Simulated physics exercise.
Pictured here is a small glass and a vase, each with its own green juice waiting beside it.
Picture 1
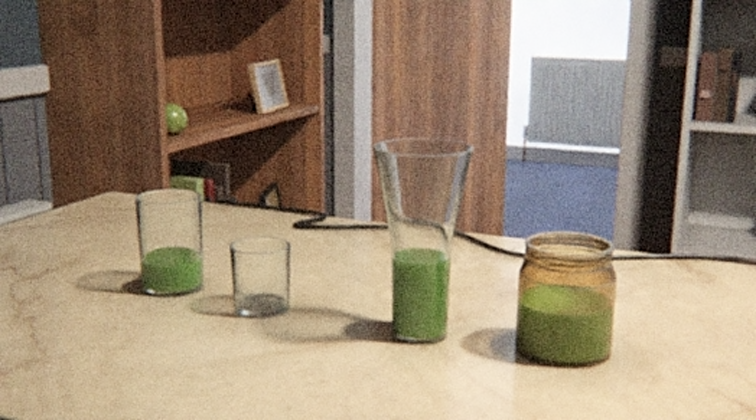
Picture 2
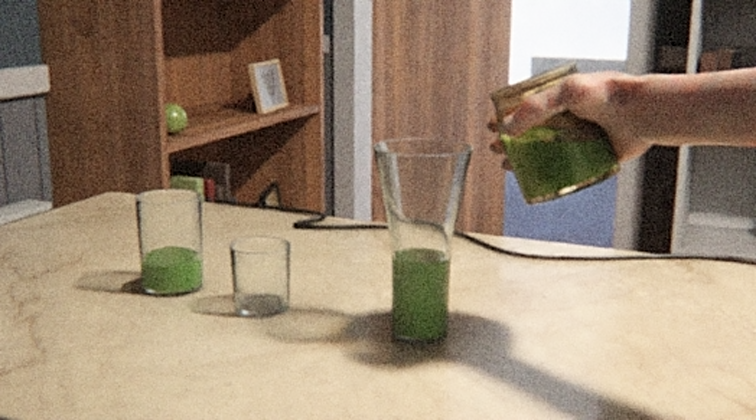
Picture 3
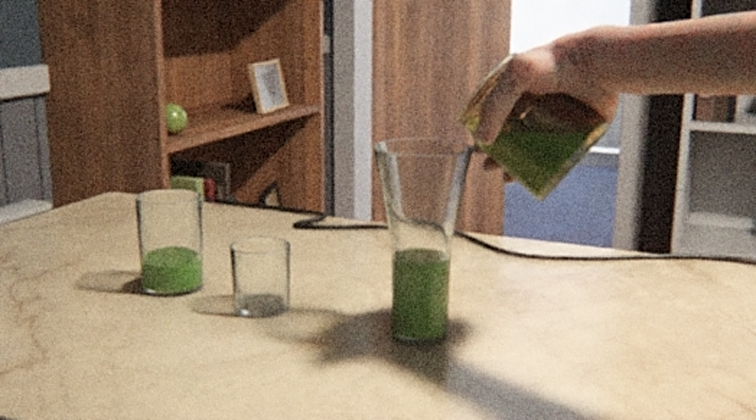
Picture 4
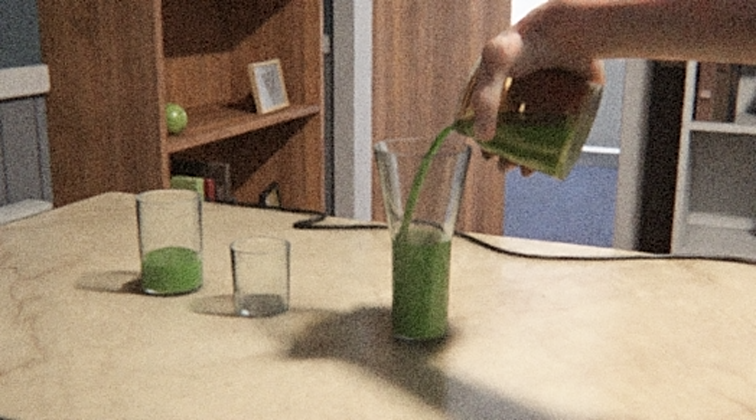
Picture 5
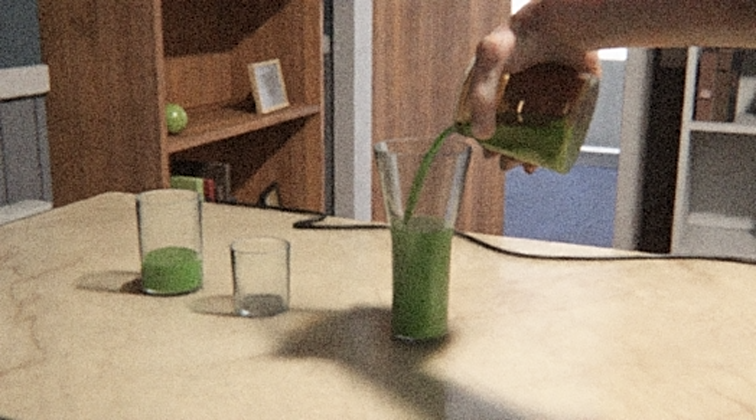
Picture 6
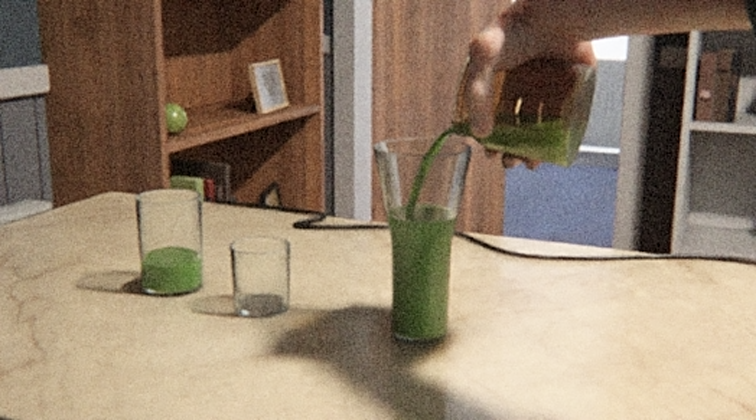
On a pale tabletop near a wooden bookcase, a hand lifted the jar of green juice from the right, tilted it over the tall vase, and poured a steady stream that raised the level inside.
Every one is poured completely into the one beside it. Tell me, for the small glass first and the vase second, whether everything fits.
Small glass - everything fits; vase - everything fits.
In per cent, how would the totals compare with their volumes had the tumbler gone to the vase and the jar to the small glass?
About 40 % and 160 %.
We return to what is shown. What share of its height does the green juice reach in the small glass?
Close to 60 in a hundred, I think.
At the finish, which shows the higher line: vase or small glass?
It ends up higher in the vase.
Soon after, the vase is about three quarters full.
In the end, the small glass is about two thirds full; the vase is about three quarters full.
